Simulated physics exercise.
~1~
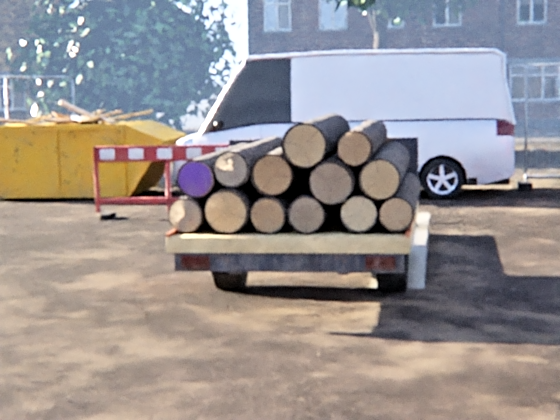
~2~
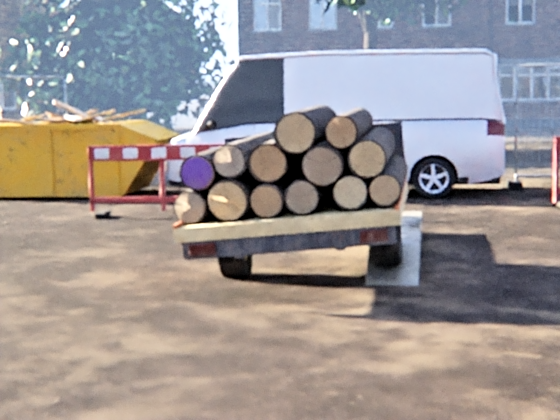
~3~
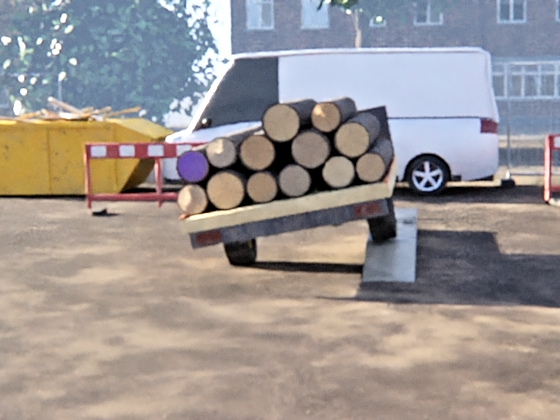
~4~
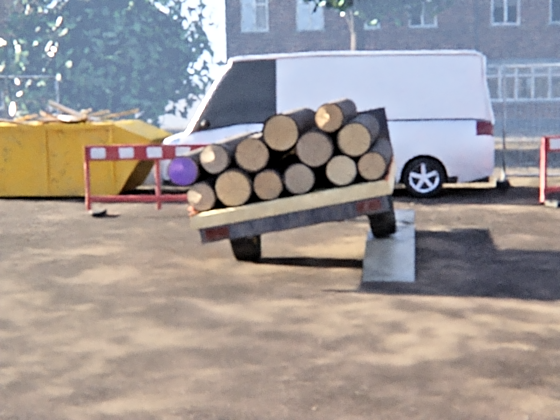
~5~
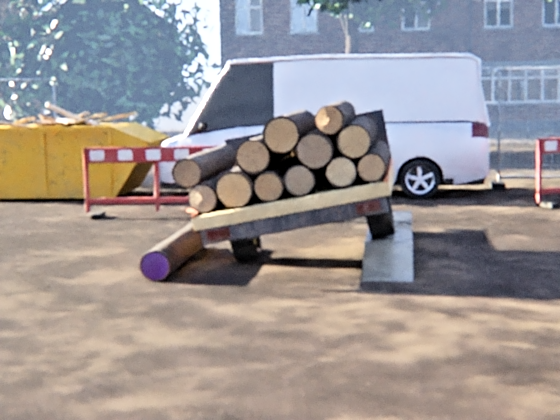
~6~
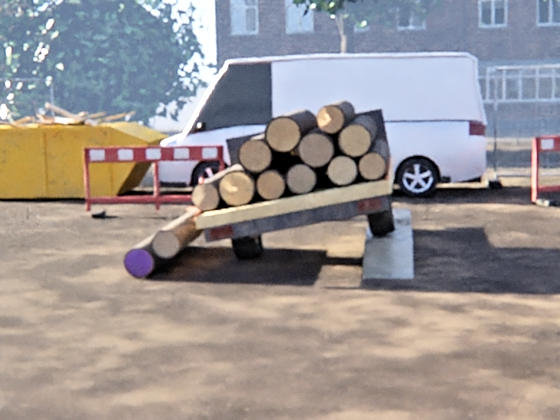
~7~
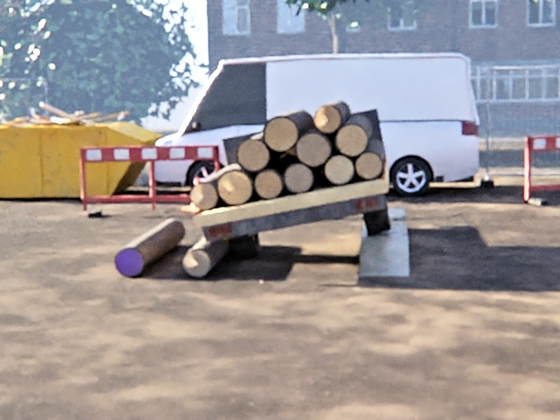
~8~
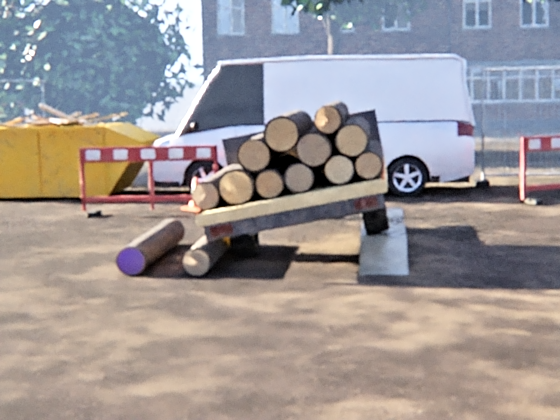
Low trailer of logs tilting as its right wheel mounts a kerb, the purple-ended log and another dropping off the left side.
